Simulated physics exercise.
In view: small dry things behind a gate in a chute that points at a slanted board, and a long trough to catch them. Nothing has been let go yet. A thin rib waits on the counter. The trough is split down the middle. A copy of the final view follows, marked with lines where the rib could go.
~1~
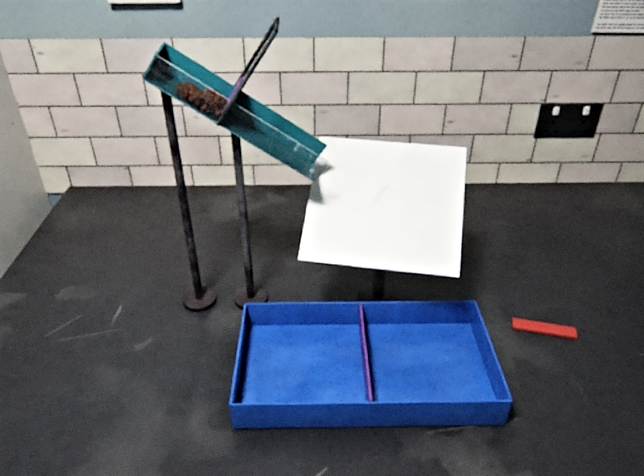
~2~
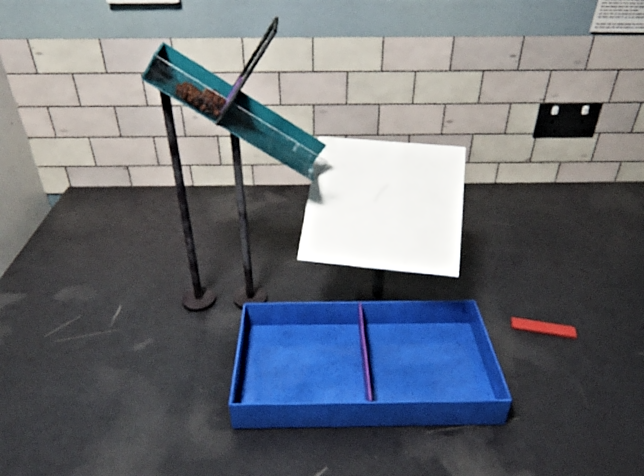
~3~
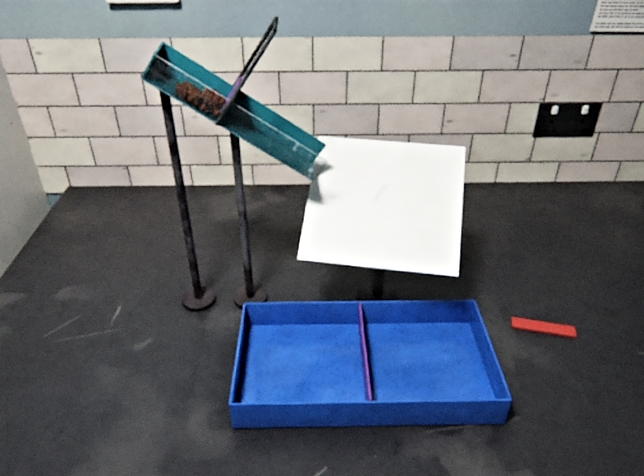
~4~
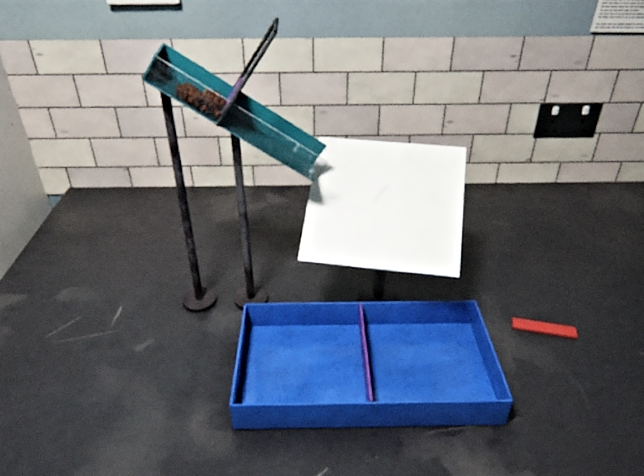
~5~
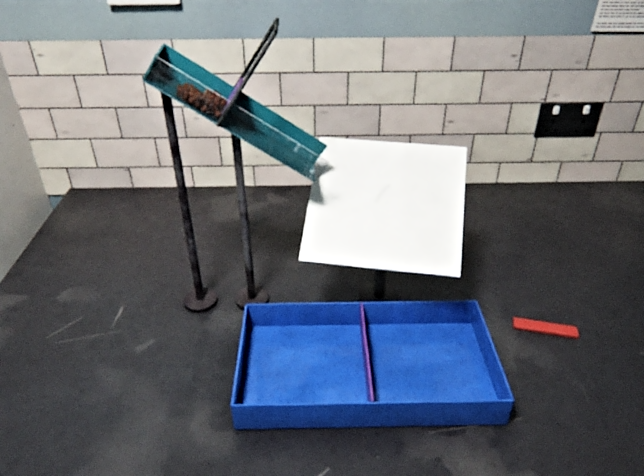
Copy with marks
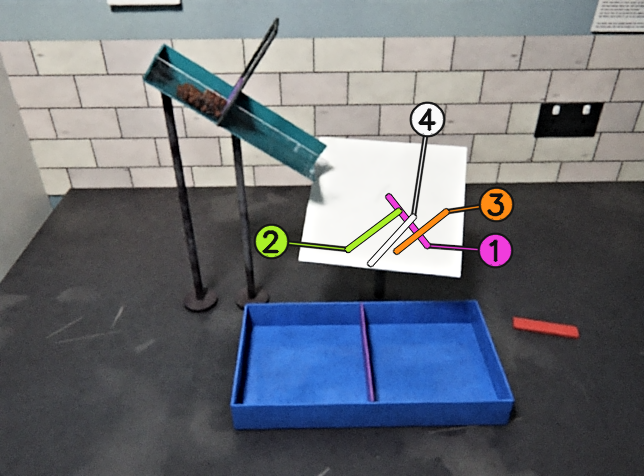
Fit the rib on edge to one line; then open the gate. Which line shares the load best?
Line 3.
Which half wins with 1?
The right half.
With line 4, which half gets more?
More lands on the left.
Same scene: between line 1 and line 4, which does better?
That is line 1.
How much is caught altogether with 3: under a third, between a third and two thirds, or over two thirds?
Over two thirds.
On the marked copy, line 1 from (388, 196) to (427, 245); line 2 from (398, 211) to (347, 249); line 3 from (446, 211) to (396, 251); line 4 from (413, 216) to (370, 263).
Choosing 1, of what is caught, about a quarter in the left half, most in the right.
Choosing 2, of what is caught, nearly all in the left half, a small part in the right.
Choosing 3, of what is caught, about half in the left half, about half in the right.
Choosing 4, of what is caught, nearly all in the left half, a stray few in the right.
